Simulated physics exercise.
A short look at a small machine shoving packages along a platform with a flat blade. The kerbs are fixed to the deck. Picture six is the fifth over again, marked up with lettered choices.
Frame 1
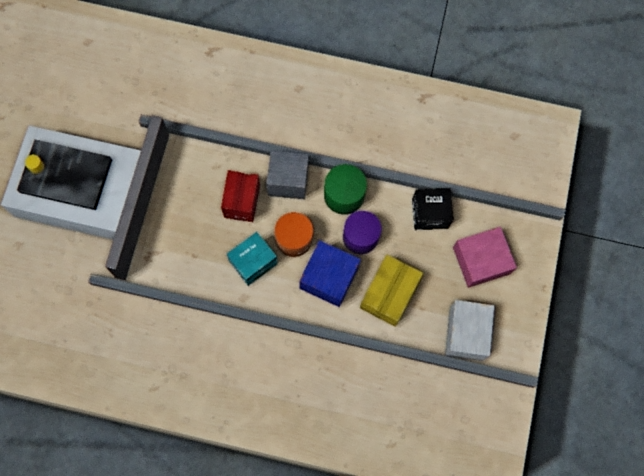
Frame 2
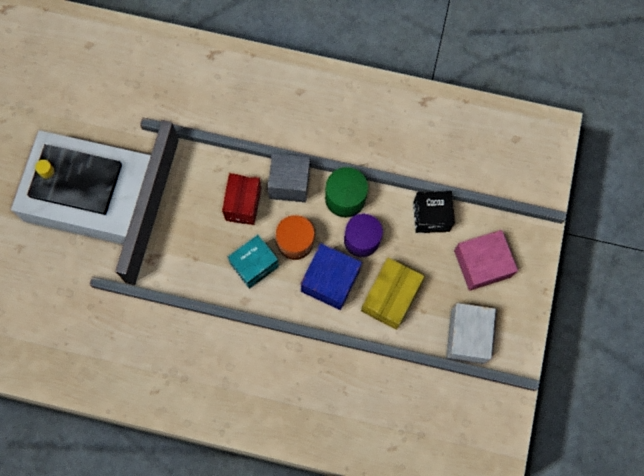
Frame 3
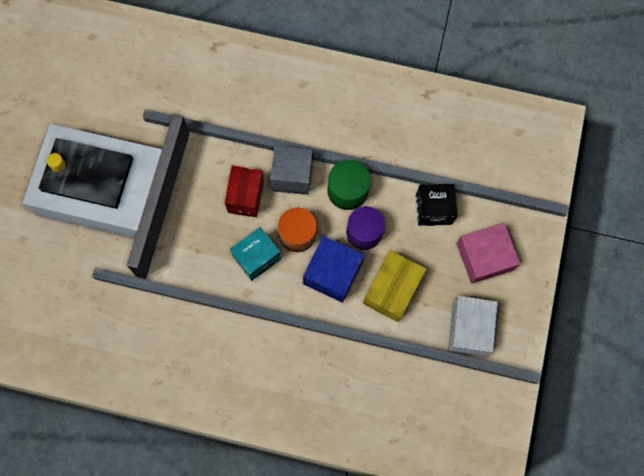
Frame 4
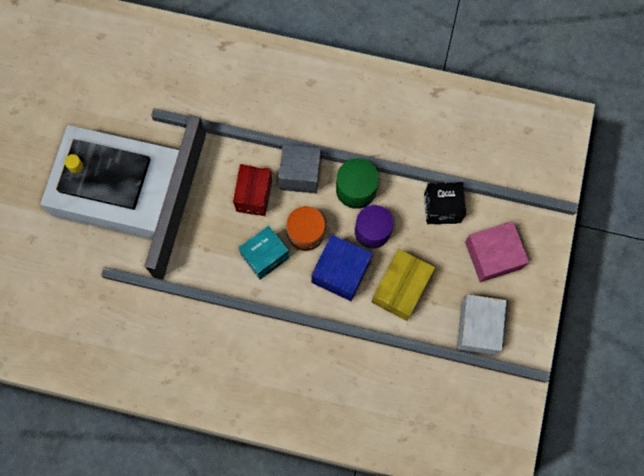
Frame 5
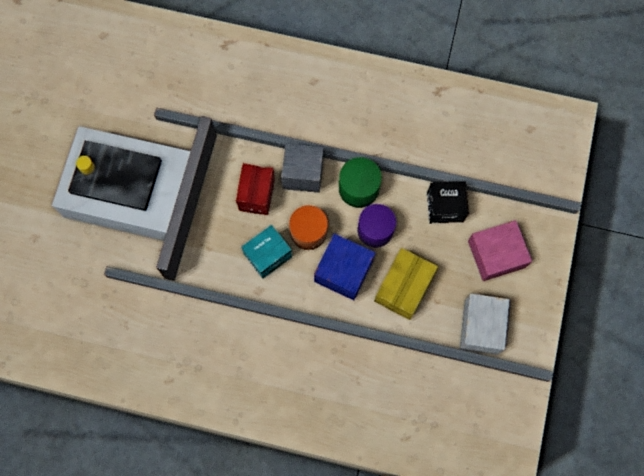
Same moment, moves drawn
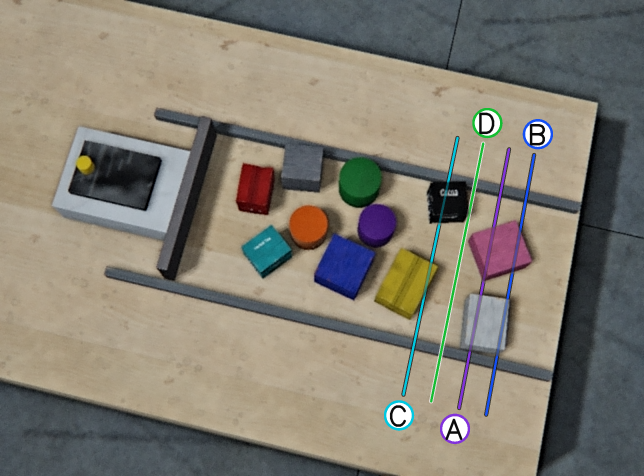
A small white robot with a flat dark blade creeping right between two rails toward colourful boxes and canisters that stay in place.
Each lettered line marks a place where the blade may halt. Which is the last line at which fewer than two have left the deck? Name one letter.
Line C.
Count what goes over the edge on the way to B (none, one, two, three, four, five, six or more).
By then, six or more.
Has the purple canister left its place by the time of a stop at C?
Yes.
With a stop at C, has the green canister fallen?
No.
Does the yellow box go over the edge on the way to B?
By then, yes.
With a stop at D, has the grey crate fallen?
No.
On the marked copy, A at (485, 273); B at (511, 279); C at (432, 261); D at (458, 267).
Following C. Soon after the start, robot (209, 197); green canister (380, 184); grey crate (340, 178).
Later, robot (299, 217); white crate (494, 325); pink crate (502, 254).
In the end, robot (367, 233); black box (572, 225); pink crate (560, 279); none fallen.
As for the rest, A drops five; B drops six; D drops three.
